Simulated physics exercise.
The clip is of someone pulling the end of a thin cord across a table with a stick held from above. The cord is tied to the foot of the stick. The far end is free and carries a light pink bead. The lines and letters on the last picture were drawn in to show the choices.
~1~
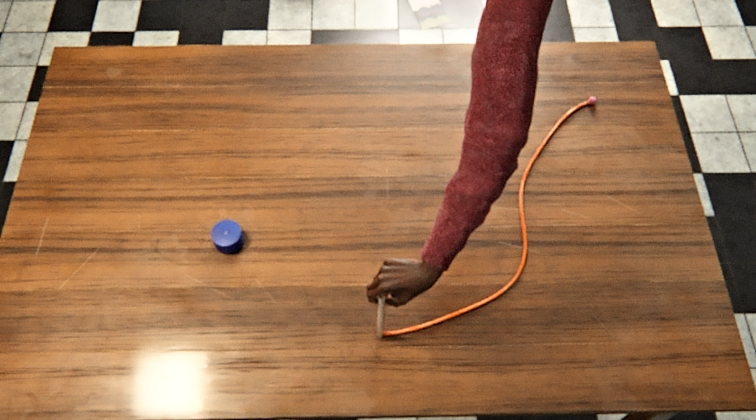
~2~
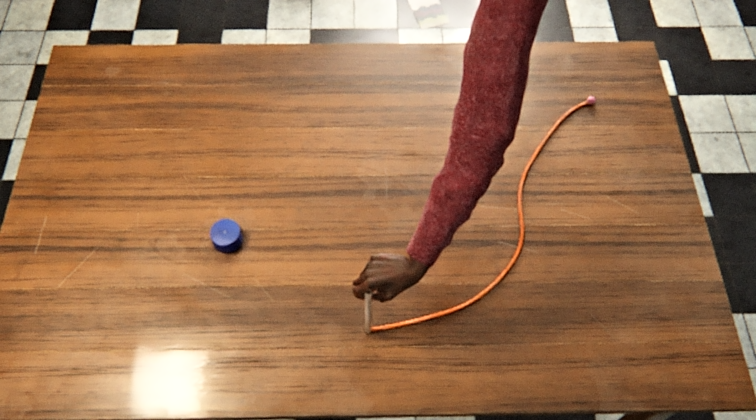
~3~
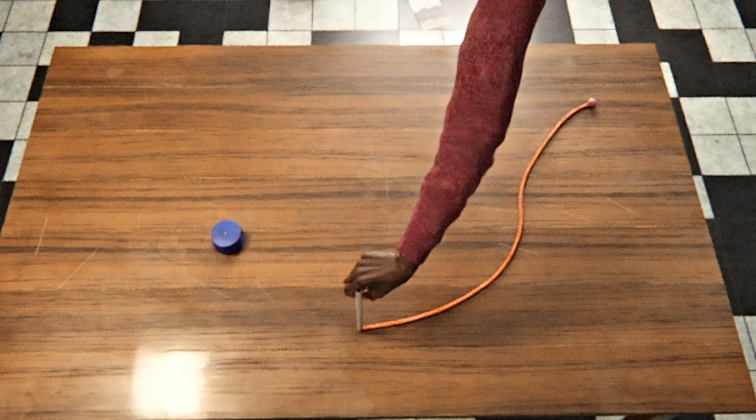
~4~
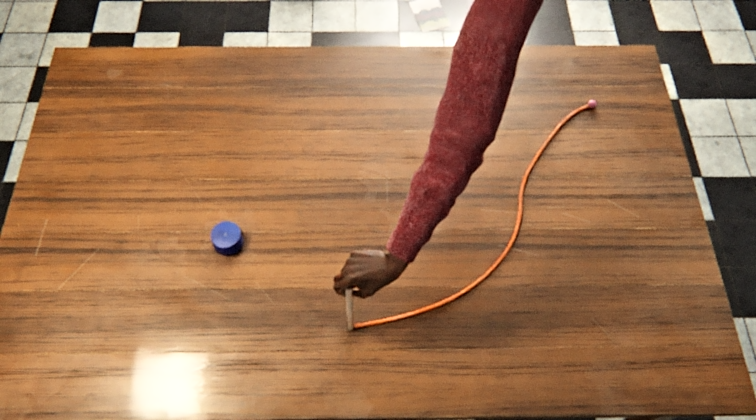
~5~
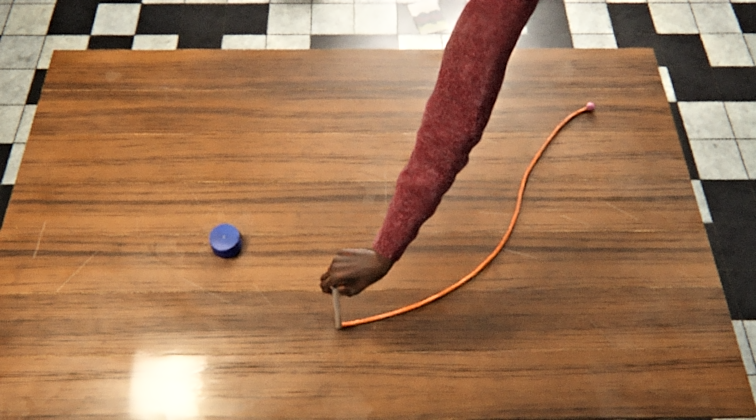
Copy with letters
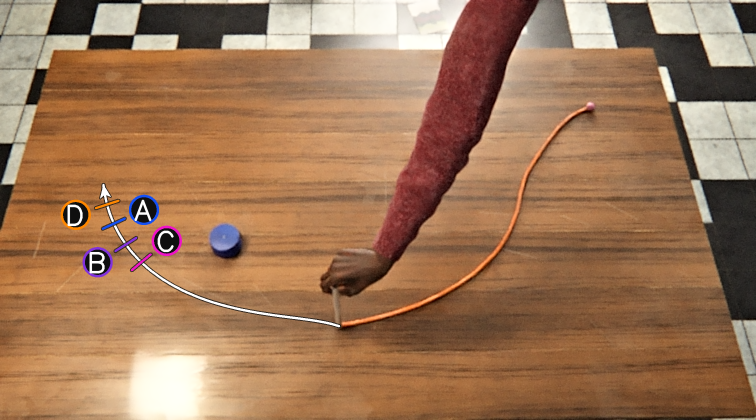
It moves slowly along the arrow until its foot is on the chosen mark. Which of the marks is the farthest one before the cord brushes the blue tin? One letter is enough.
It should halt at C.
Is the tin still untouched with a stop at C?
Yes.
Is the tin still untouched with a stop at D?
No.
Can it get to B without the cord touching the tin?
No.
On the marked copy, A at (114, 224); B at (126, 244); C at (141, 262); D at (107, 204); the route from (339, 326) via (181, 290) to (103, 185).
Following C. Soon after the start, foot of the stick (263, 314), middle of the cord (453, 234), free end (570, 122).
Later, foot of the stick (191, 294), middle of the cord (394, 243), free end (543, 151).
In the end, foot of the stick (142, 263), middle of the cord (348, 245), free end (516, 172); nothing has been touched.
As for the rest, A brings the cord against the tin; B brings the cord against the tin; D brings the cord against the tin.
